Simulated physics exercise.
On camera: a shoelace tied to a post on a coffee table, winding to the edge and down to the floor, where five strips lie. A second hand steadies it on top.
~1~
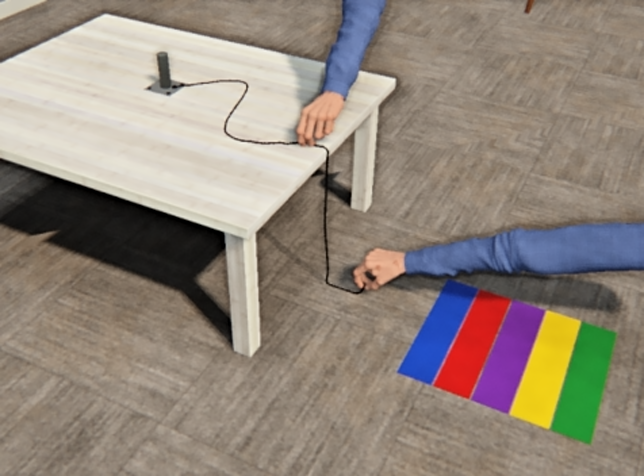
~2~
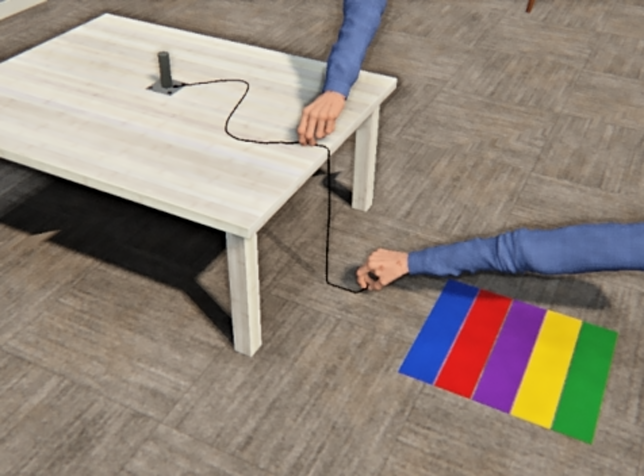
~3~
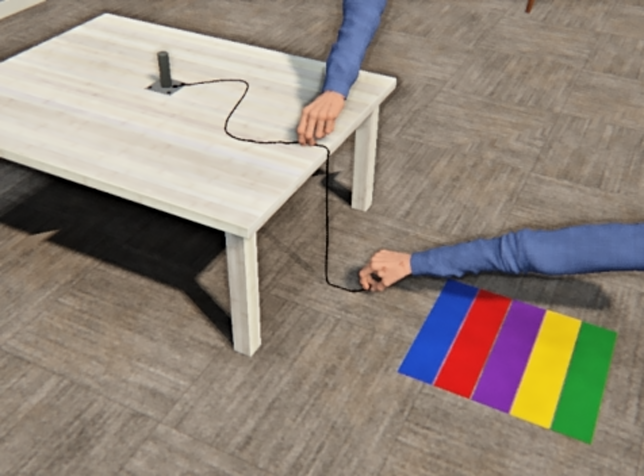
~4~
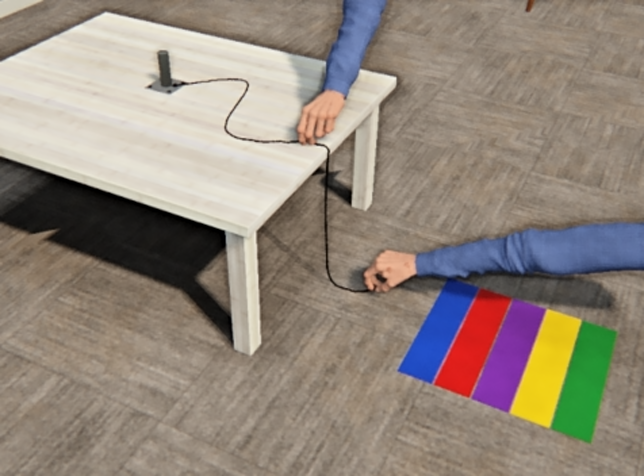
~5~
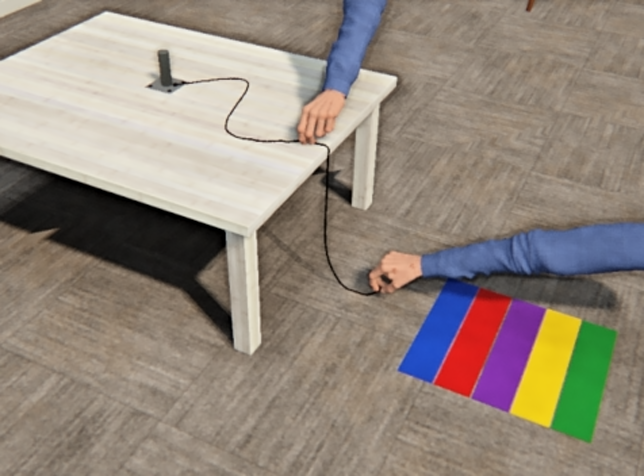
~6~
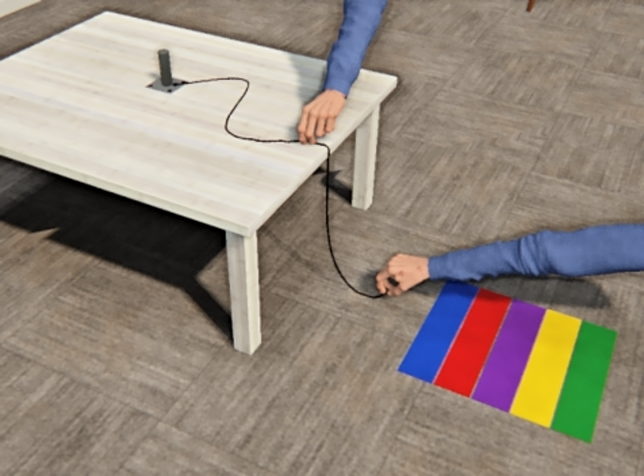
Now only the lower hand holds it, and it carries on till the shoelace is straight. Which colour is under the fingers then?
It halts on the green strip.
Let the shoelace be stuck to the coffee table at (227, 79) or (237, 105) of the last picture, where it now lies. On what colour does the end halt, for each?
One after the other, yellow; purple.
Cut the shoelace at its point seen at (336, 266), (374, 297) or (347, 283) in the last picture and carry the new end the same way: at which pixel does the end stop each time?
Near (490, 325), (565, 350) and (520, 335).
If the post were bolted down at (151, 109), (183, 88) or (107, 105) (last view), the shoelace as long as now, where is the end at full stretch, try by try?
Try by try, around (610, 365), (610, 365) and (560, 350).
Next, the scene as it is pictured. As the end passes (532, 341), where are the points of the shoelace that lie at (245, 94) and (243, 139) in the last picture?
The first at (259, 114), the second at (342, 153).
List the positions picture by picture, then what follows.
In the first frame, end (364, 286); blue (424, 360); red (460, 373); purple (497, 386); yellow (536, 400); green (577, 415).
In the second frame, end (367, 286); shoelace through (208, 83) (243, 97) (229, 134) (306, 143) (329, 202) (327, 266).
In the third frame, end (370, 287).
In the fourth frame, end (375, 288); shoelace through (207, 82) (243, 96) (229, 133) (306, 142) (326, 201) (327, 265).
In the fifth frame, end (380, 289).
In the sixth frame, end (387, 291); shoelace through (208, 81) (243, 96) (229, 132) (306, 141) (327, 200) (336, 266).
A little later, end near (532, 341); over purple.
Next, end near (568, 353); over yellow.
When it is tight, end near (590, 360); over green. Over green.
